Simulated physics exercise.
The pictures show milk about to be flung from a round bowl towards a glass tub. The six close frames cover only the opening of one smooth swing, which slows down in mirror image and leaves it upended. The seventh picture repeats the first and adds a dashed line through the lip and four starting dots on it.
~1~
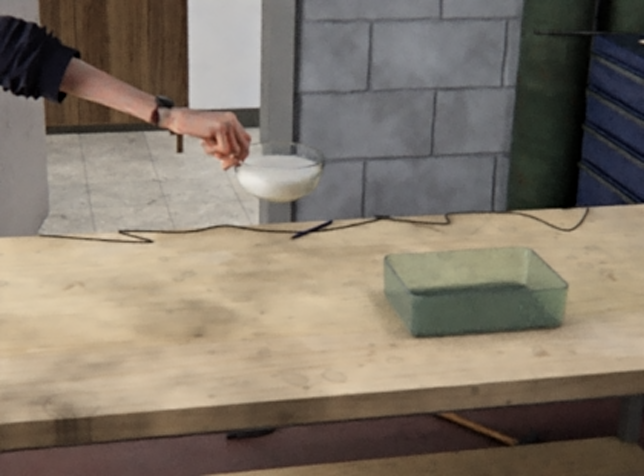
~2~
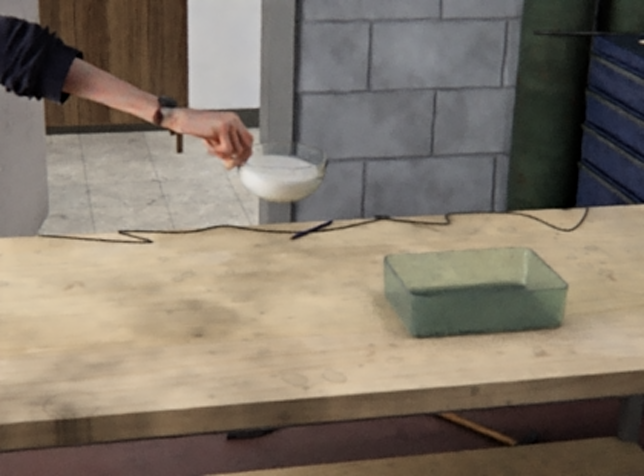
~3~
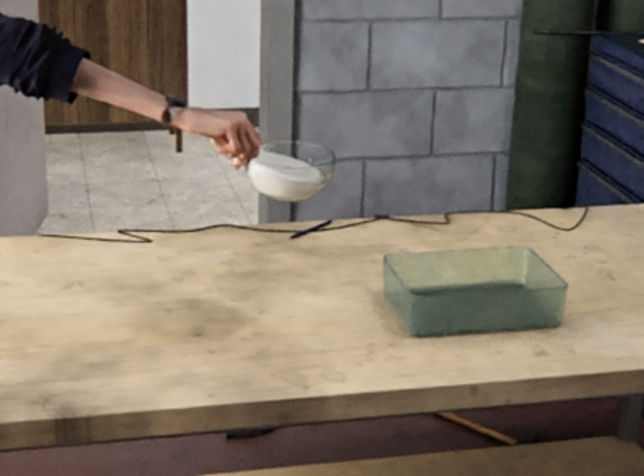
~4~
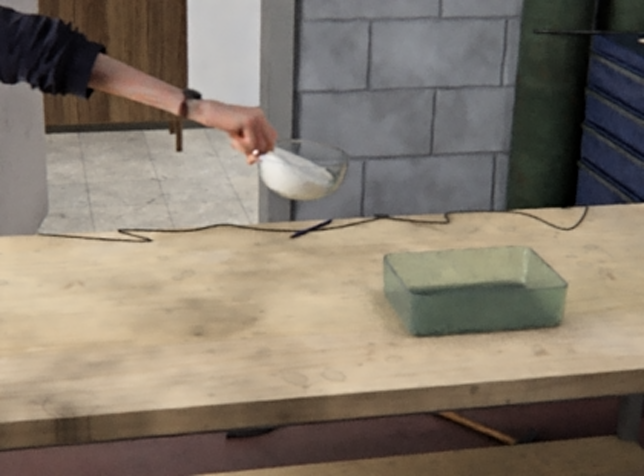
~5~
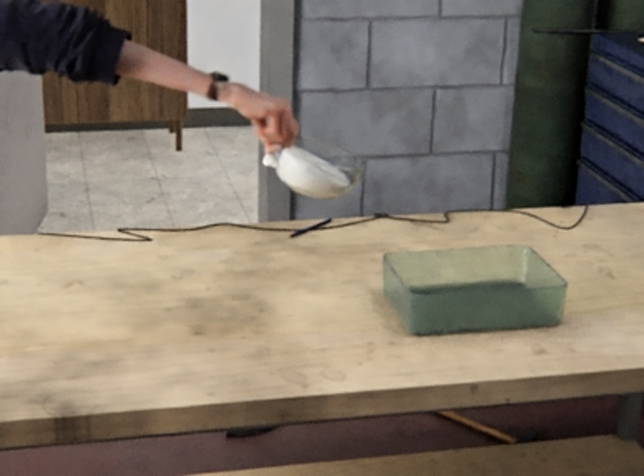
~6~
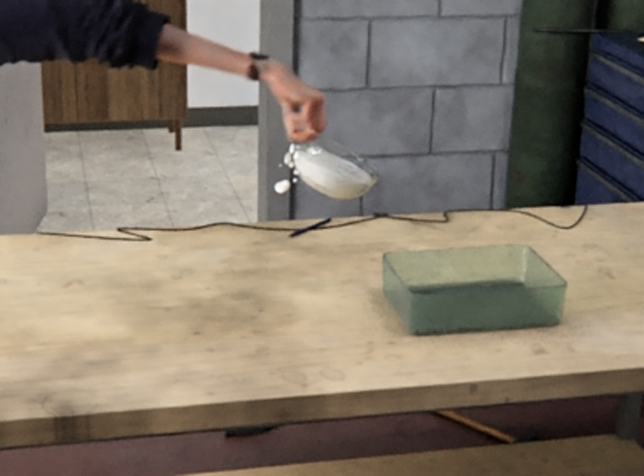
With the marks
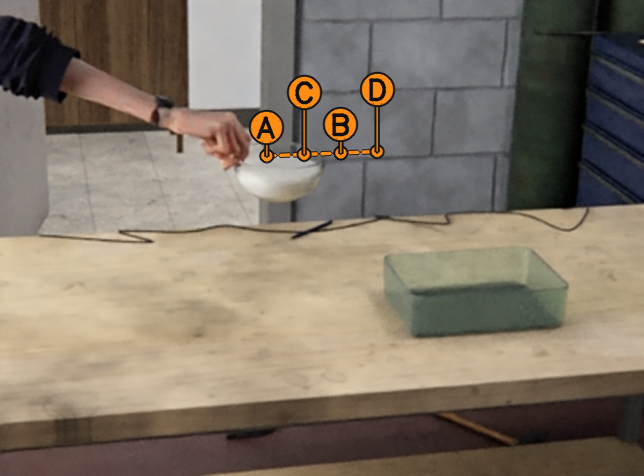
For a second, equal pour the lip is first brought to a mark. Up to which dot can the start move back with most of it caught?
Place A.
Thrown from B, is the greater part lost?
No.
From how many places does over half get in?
All four.
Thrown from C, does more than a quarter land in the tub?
Yes.
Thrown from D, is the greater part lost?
No, not at all.
In orange, A at (266, 155); B at (340, 152); C at (304, 154); D at (377, 151).
For place A, about 64 % lands in the tub, 22 % falls short and 14 % goes beside or beyond.
For place B, about 70 % lands in the tub, 7 % falls short and 24 % goes beside or beyond.
For place C, about 75 % lands in the tub, 8 % falls short and 17 % goes beside or beyond.
For place D, about 73 % lands in the tub, 11 % falls short and 15 % goes beside or beyond.
